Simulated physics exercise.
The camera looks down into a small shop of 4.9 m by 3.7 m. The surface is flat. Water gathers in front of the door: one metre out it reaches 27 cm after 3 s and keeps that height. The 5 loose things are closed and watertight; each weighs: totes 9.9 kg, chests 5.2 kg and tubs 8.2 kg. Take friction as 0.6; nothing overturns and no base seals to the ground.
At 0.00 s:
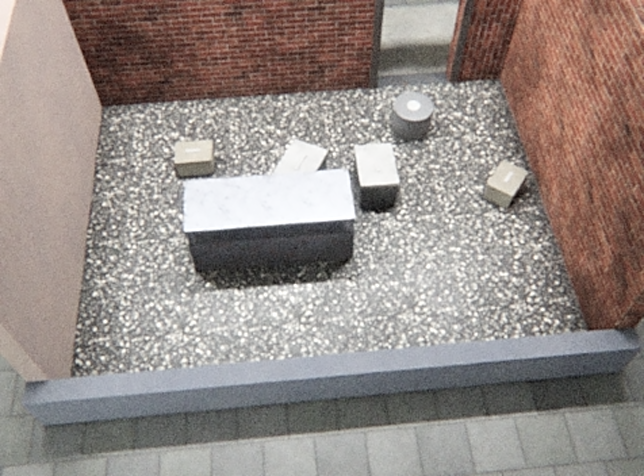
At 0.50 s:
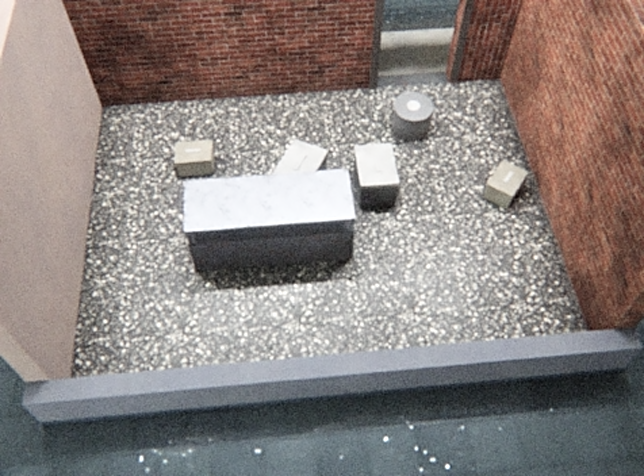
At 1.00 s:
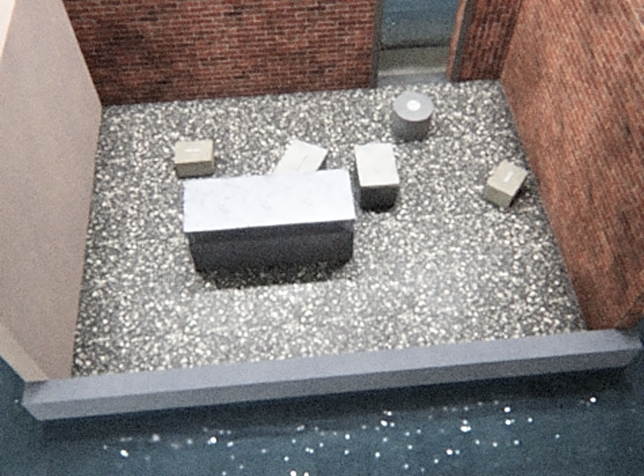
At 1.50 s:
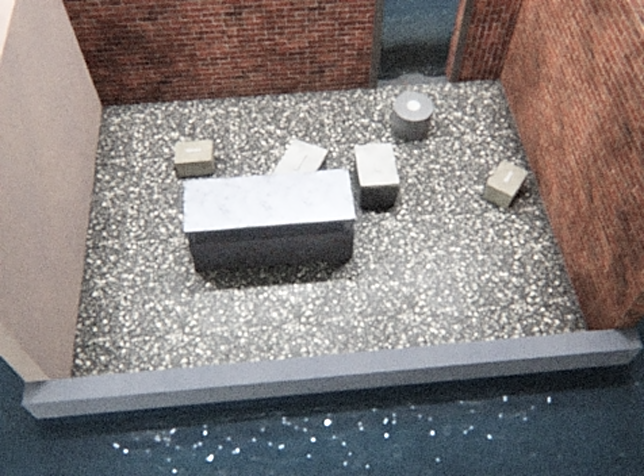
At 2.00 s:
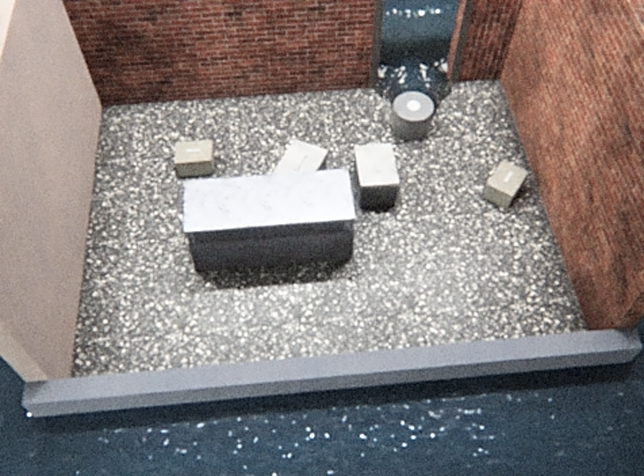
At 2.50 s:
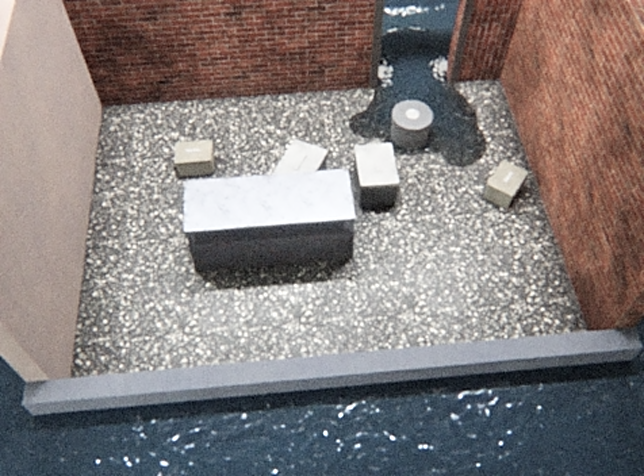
The clip shows a walled space with a long counter and scattered boxes as dark water rises outside, then enters through the doorway at the back and spreads around a gray cylindrical tub, which shifts slightly.
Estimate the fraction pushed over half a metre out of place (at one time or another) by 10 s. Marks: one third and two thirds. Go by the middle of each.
Share: At least two thirds.
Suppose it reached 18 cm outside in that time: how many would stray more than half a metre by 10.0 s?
Then 4.
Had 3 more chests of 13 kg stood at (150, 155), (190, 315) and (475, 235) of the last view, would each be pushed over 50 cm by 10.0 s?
In that order: Under, over, past it.
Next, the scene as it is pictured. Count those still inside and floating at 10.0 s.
At that moment 3.
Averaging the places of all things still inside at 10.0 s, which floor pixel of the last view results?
Around (156, 225).
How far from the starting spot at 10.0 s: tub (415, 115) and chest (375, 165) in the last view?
In that order: 400 cm, 250 cm.
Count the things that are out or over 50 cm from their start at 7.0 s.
4 of them.
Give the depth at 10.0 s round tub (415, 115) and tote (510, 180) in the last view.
Roughly 15 and 7 cm.
After 3.5 s 1 of 5 are over 50 cm from their spots; 0 afloat.
After 4.5 s 4 of 5 are over 50 cm from their spots; 1 afloat.
After 7.0 s 4 of 5 are over 50 cm from their spots; 2 afloat.
After 10.0 s 4 of 5 are over 50 cm from their spots, and 4 have been at some point; 3 afloat.
